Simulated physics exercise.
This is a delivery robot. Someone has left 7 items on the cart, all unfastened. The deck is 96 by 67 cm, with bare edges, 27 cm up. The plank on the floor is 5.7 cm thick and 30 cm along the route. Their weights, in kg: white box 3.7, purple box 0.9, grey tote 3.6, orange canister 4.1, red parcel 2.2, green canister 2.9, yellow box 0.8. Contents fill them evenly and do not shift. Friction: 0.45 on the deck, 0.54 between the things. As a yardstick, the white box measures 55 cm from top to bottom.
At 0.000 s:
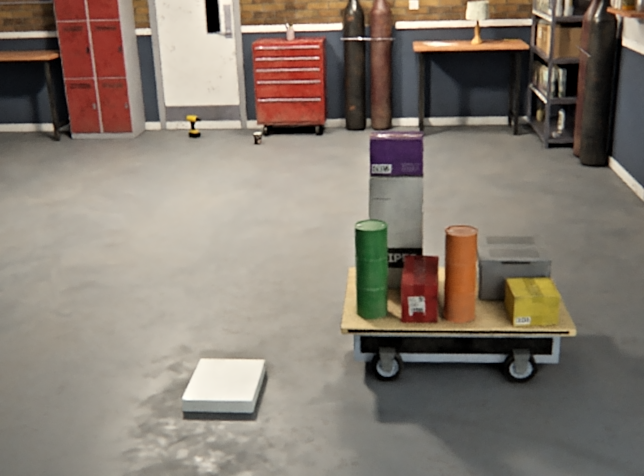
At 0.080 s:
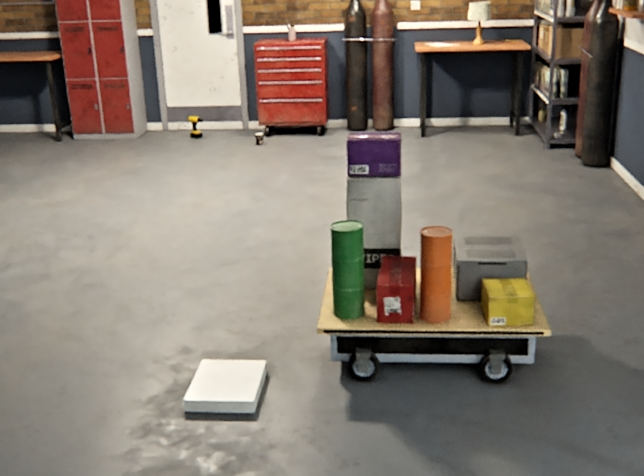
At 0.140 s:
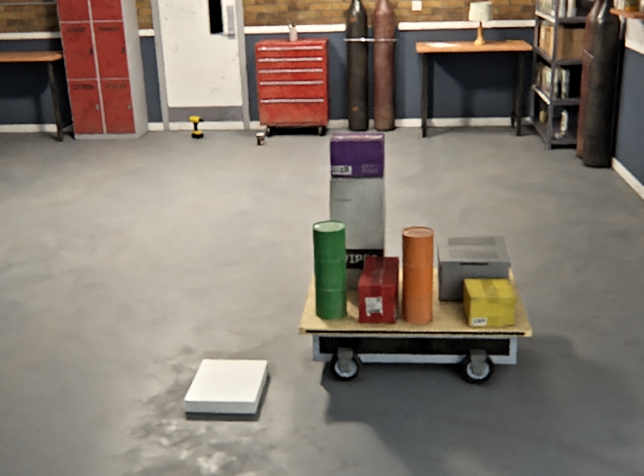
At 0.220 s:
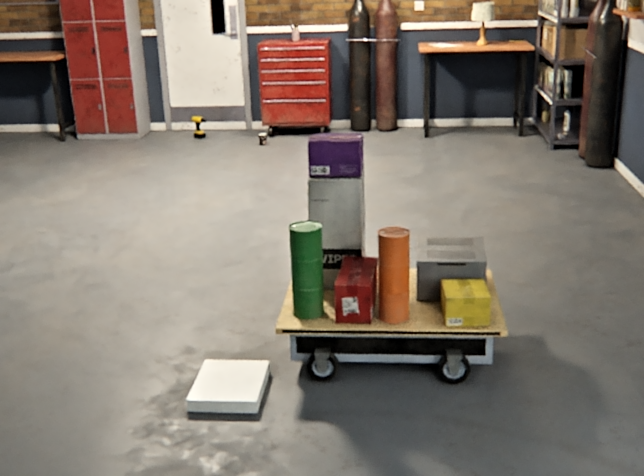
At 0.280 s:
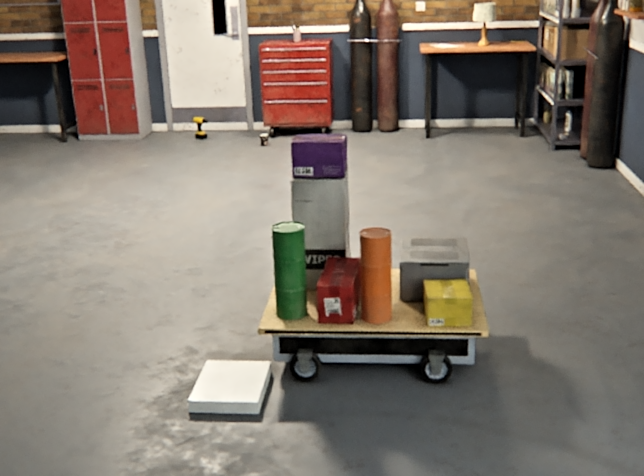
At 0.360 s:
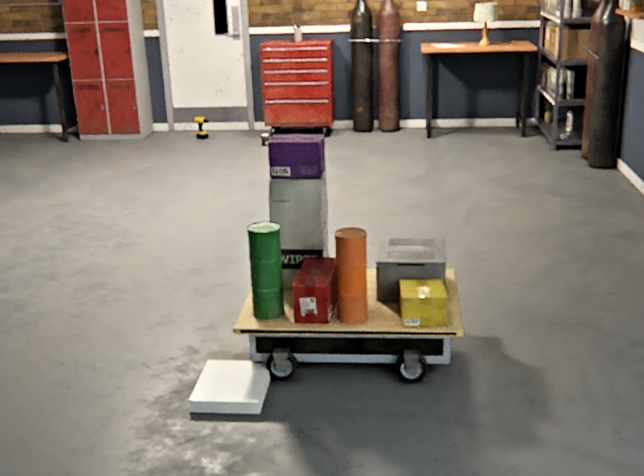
To begin with, a loaded wheeled cart stands to the right of a flat white slab on a workshop floor, a purple box stacked on a tall white one among its cargo. The cart rolls steadily left, the items keeping their places on the deck, until its left wheel is beside the slab.
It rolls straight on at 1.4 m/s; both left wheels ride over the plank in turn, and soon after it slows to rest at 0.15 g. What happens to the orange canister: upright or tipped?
The orange canister falls over.
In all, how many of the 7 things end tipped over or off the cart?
In all, 4.
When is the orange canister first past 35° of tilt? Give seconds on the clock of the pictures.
Near 0.8 s.
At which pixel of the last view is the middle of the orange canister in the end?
Near (13, 275).
After 0.76 s, 106 cm covered; orange canister 27° off upright near (248, 267); green canister 37° off upright; purple box 16° off upright.
After 1.26 s, 176 cm covered; purple box now off the cart; orange canister 58° off upright near (134, 274); green canister 36° off upright.
After 2.36 s, 236 cm covered, stopped; white box and green canister now off the cart; orange canister 59° off upright near (13, 275); yellow box moved 10 cm.
In the end (3.0 s), off the cart and tipped over, white box, purple box and green canister; toppled on the cart, orange canister; the other 3 under 10 cm from the start. At the end, from the last picture's camera, orange canister near (13, 275).
